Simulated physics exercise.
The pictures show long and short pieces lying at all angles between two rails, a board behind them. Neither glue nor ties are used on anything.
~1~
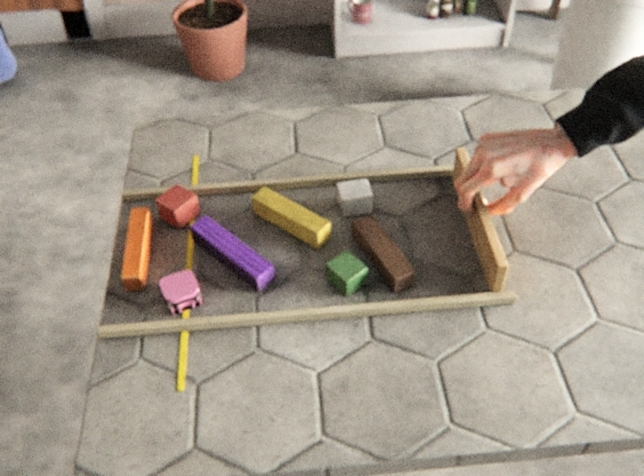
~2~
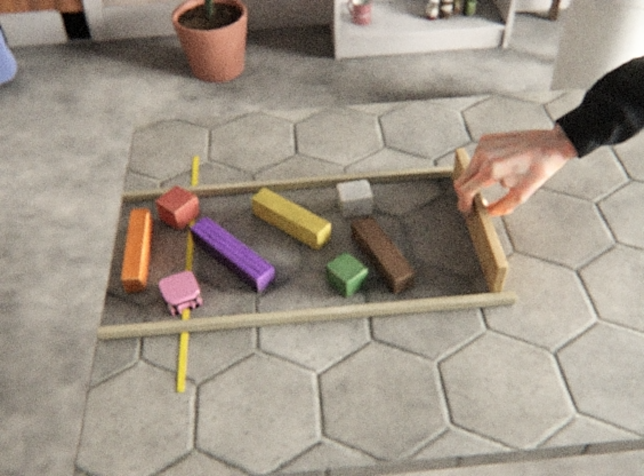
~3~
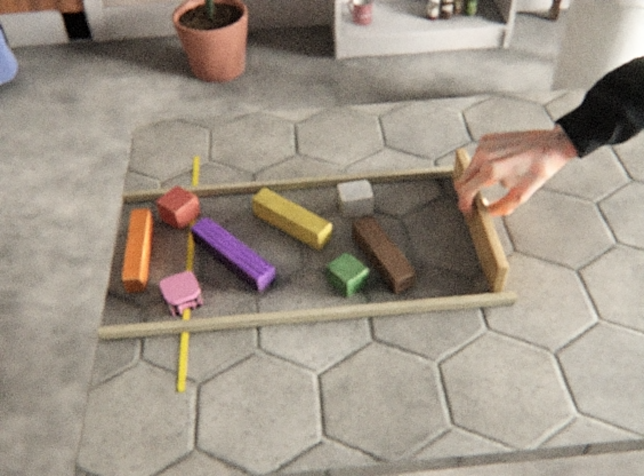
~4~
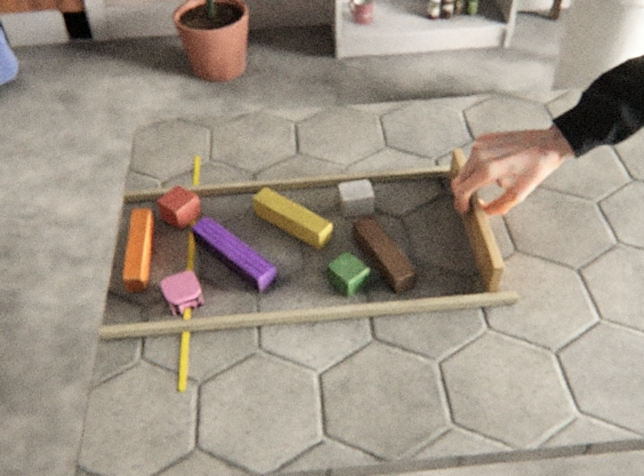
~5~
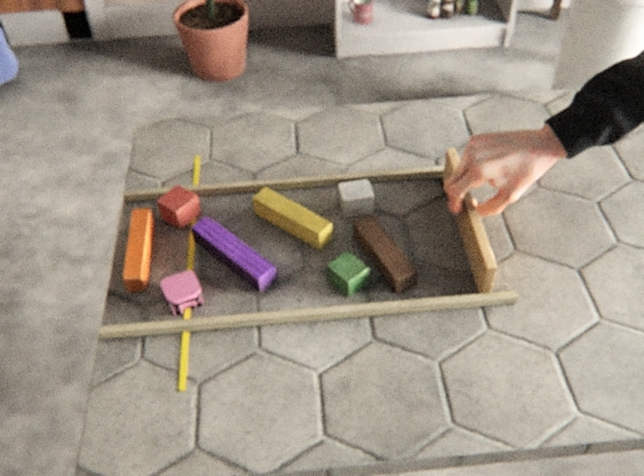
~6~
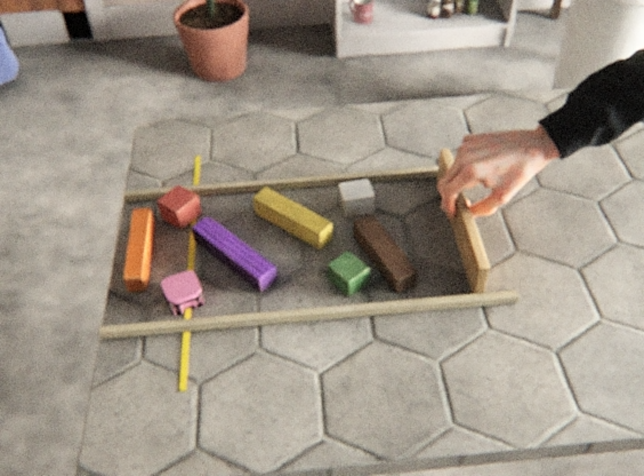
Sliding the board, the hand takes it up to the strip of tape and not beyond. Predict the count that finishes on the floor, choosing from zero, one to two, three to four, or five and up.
What drops is a single piece or a pair.
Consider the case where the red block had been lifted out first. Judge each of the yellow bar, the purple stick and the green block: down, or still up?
Outcome for the yellow bar: It stays; for the purple stick: It stays; for the green block: It stays.
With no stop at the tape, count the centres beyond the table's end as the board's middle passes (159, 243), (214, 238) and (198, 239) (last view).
The counts are 4, 1 and 2, in that order.
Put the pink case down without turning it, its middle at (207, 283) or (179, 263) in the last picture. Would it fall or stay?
Trial 1: Over the edge; trial 2: Over the edge.
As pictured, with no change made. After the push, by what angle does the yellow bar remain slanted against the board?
The angle is about 0 degrees.
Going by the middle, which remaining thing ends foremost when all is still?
The one in question is the red block.
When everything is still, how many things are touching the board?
Result: 2 in all.
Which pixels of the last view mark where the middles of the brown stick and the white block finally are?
Roughly at (177, 269) and at (177, 211), in that order.
Soon after, none off yet; orange stick at rest near (140, 248); red block at rest near (180, 207); pink case at rest near (183, 293).
Then, none off yet; orange stick moved a little near (123, 250); red block moved about its own width near (156, 207); pink case moved about its own width near (133, 297).
At rest, the number that fall off is one or two; fallen, pink case and orange stick.
